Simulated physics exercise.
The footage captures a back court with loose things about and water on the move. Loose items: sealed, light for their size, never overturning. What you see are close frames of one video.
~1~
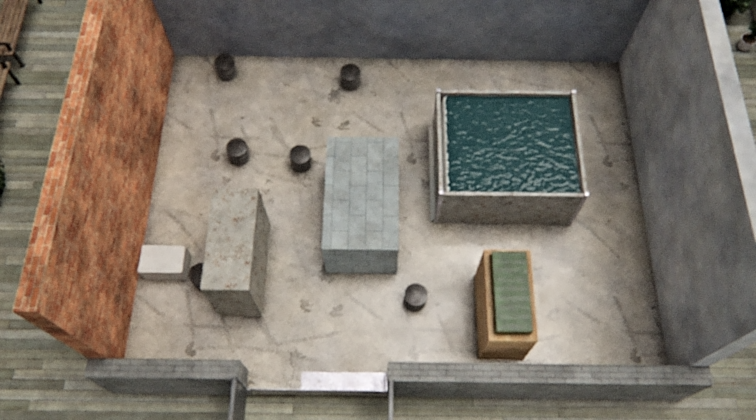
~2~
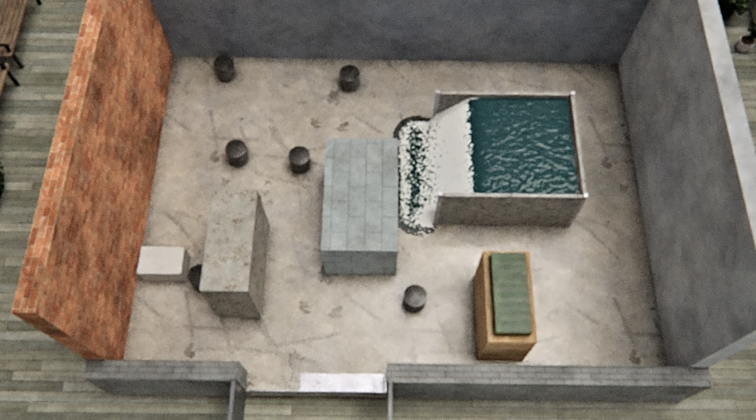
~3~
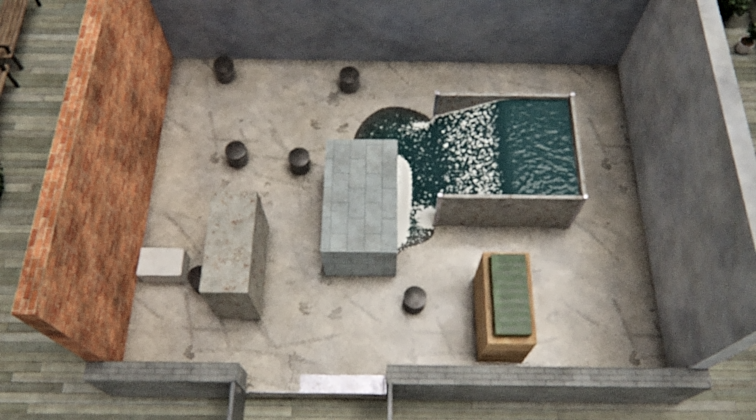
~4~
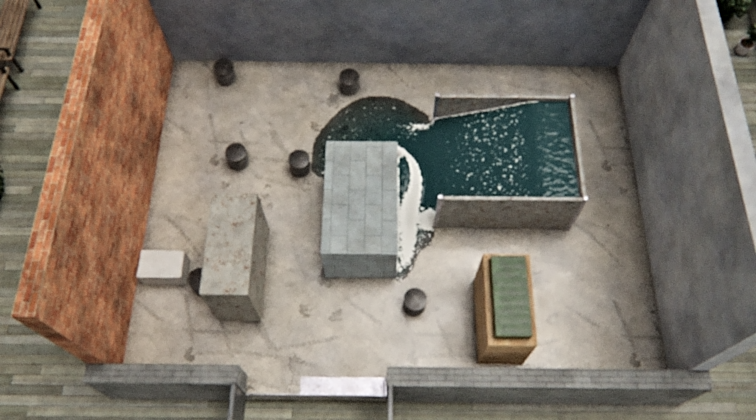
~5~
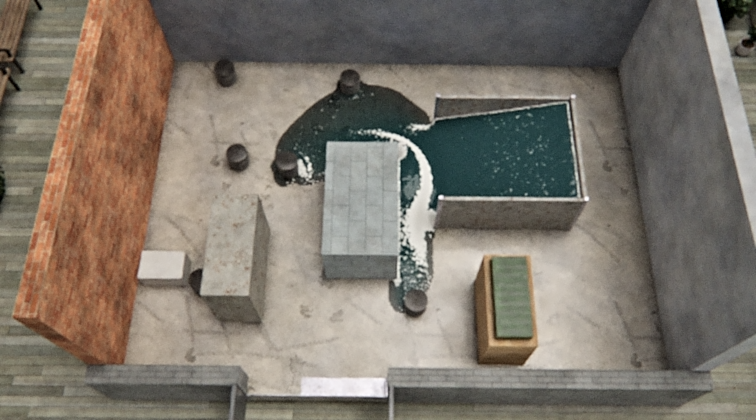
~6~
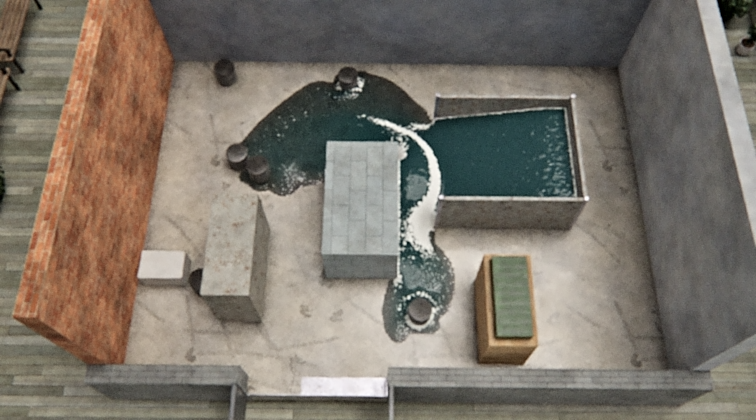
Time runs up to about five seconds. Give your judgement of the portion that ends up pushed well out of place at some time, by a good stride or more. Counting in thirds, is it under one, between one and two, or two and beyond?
In thirds: Two or beyond.
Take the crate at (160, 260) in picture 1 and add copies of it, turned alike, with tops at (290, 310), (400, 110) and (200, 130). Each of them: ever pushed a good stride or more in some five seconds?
In turn: Not that far, moved that far, pushed that far.
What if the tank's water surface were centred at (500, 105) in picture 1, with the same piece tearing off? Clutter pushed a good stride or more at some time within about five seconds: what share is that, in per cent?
It should come out close to 100 %.
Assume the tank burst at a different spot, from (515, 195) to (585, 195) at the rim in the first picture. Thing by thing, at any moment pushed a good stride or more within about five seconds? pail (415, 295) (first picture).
As for this one, it went the full distance.
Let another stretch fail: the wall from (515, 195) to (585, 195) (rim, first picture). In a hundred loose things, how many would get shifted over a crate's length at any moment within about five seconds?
I make it 10 per cent.
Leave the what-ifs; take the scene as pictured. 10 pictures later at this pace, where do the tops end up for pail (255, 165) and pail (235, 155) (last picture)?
About (153, 242) and (157, 195).
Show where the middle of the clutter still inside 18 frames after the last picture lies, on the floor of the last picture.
Average floor point: Approx. (231, 261).
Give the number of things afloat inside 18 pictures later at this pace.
That would be 6.
A moment on, 3 of 7 are well off their spots; 1 afloat.
Next, 5 of 7 are well off their spots; 5 afloat.
Later, 6 of 7 are well off their spots; 6 afloat.
In the end, 6 of 7 are well off their spots, and 6 have been at some point; 7 afloat.
